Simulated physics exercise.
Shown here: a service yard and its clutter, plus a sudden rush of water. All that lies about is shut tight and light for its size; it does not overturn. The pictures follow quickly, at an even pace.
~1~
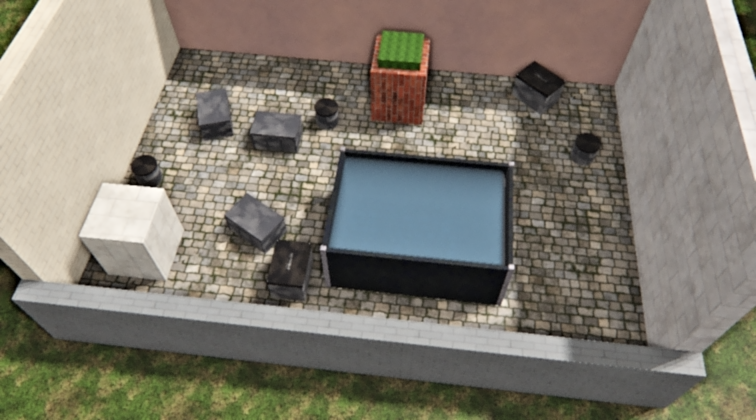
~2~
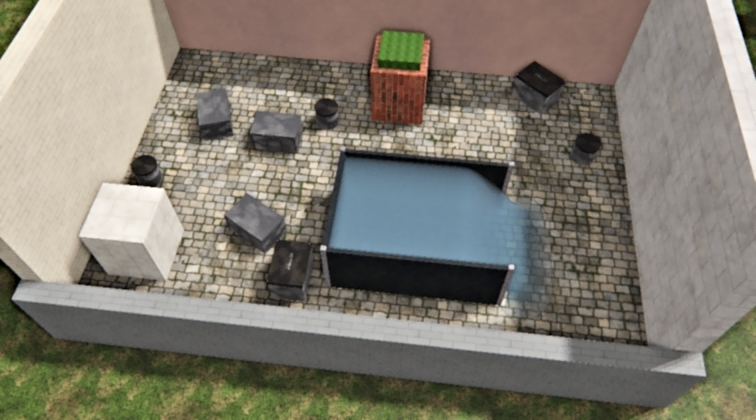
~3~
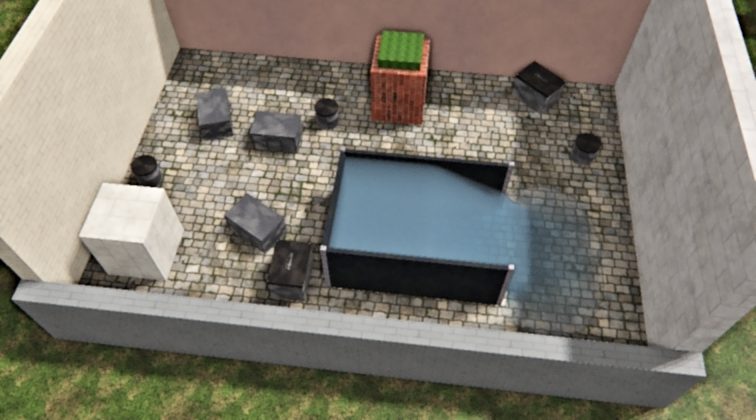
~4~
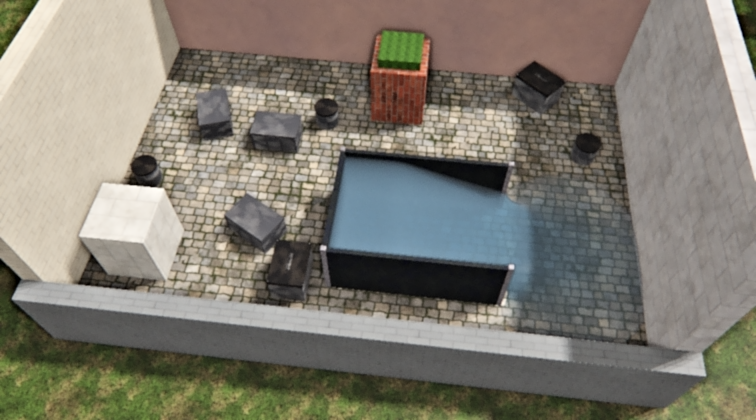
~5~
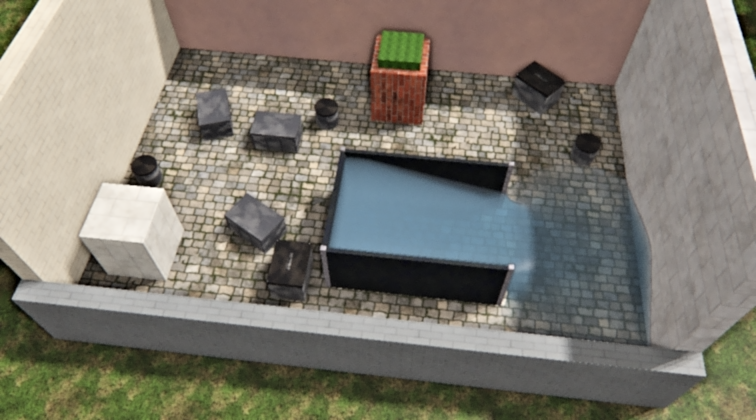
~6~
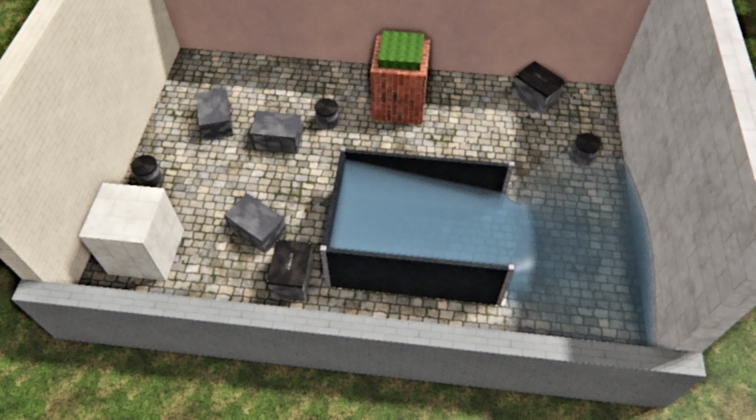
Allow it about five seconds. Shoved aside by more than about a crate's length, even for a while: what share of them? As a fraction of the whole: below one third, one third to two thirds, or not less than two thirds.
The share moved far is a third up to two thirds.
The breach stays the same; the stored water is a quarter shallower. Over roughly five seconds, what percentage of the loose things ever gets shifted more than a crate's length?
Around 40 in a hundred.
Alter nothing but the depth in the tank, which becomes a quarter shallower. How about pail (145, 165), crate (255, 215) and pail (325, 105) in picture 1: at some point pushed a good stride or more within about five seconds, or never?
The first came up short, the next came up short, and the last came up short.
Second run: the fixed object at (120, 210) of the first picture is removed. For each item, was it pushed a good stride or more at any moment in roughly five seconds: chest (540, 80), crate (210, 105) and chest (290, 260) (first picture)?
The first traveled far, the second remained nearby, and the third traveled far.
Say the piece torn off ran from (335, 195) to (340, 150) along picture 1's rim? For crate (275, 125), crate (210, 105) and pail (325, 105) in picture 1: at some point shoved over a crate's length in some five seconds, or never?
Here's my take, in sequence: Dislodged that far, dislodged that far, and dislodged that far.
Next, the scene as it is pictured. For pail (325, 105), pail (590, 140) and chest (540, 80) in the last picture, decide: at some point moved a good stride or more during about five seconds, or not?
Taking them as listed, the first remained nearby, the next cleared the mark, and the last cleared the mark.
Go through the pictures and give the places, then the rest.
A pail at (588, 142) rests on the ground; a chest at (541, 78), on the bottom; 0 of 8 have shifted, in the first picture.
A pail at (588, 142) rests on the ground; a chest at (541, 78), on the bottom; 0 of 8 have shifted, in the second picture.
A pail at (588, 142) rests on the ground; a chest at (541, 78) rests on the ground; 0 of 8 have shifted, in the third picture.
A pail at (588, 142) rests on the ground; a chest at (541, 78), on the bottom; 0 of 8 have shifted, in the fourth picture.
A pail at (588, 142) rests on the ground; a chest at (541, 78) rests on the ground; 0 of 8 have shifted, in the fifth picture.
A pail at (588, 142), on the bottom; a chest at (541, 78), on the bottom; 0 of 8 have shifted, in the sixth picture.
A moment on, 0 of 8 are well off their spots; 0 afloat.
Next, 1 of 8 are well off their spots; 1 afloat.
Later, 3 of 8 are well off their spots; 1 afloat.
In the end, 3 of 8 are well off their spots, and 3 have been at some point; 2 afloat.
